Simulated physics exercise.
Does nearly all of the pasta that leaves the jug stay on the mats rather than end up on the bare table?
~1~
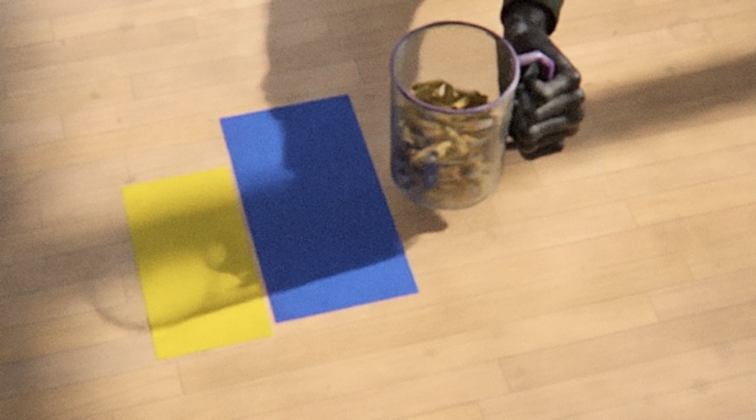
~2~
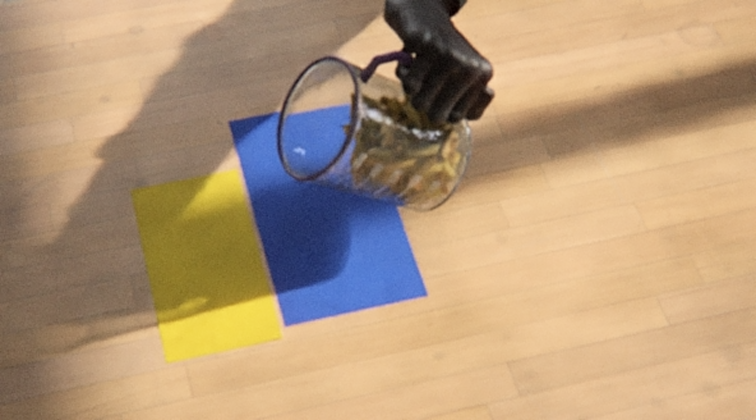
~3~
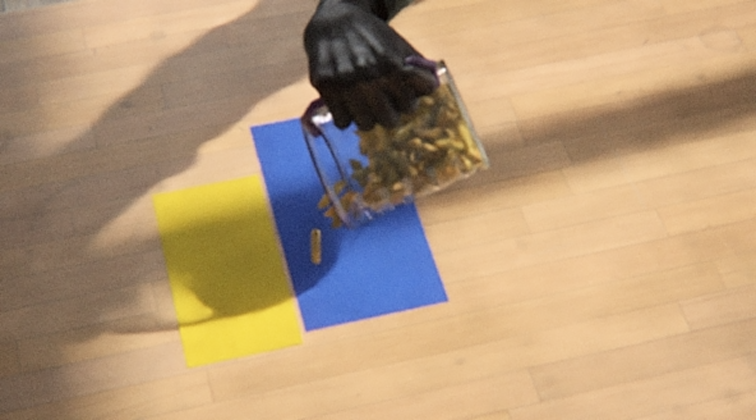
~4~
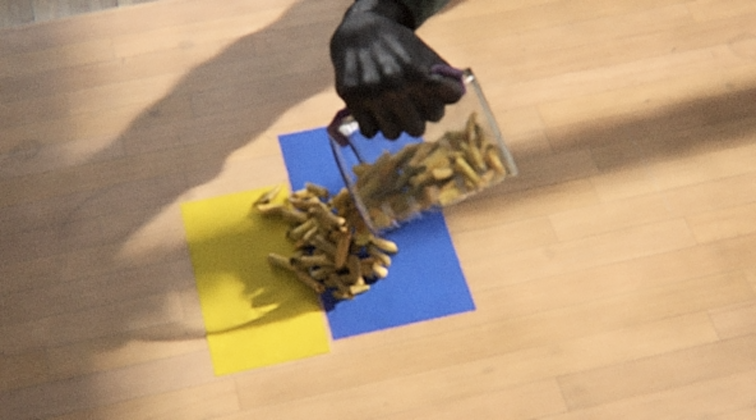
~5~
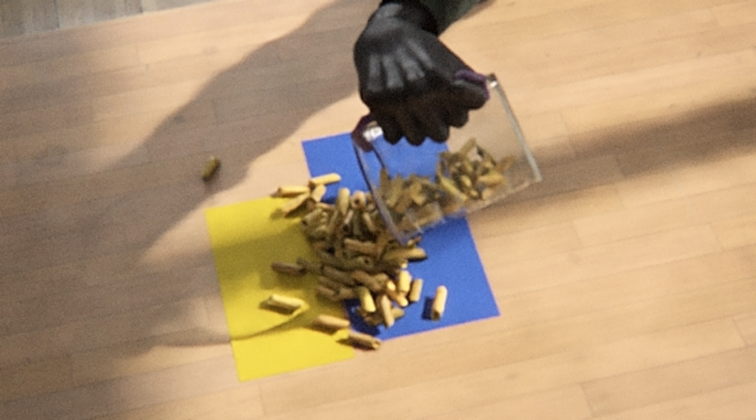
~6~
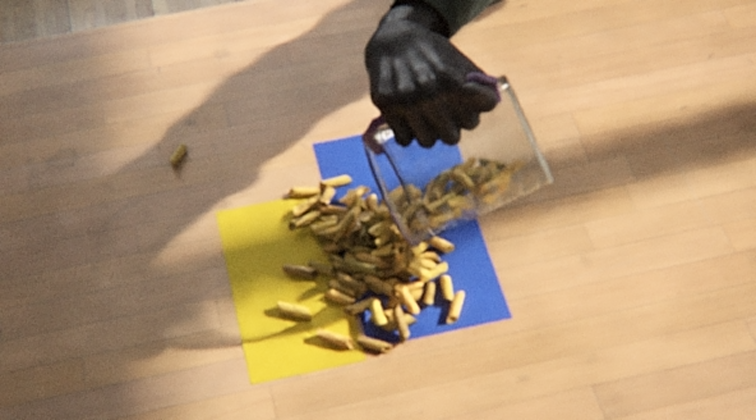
Yes, the spilled pasta lies mostly on the blue mat with a smaller share on the yellow one. Hardly any ends up on the bare table, where a stray piece lies off to the left.
Black hand tipping a clear jug of dry pasta, spilling a heap mostly onto a blue mat, some reaching the yellow one.
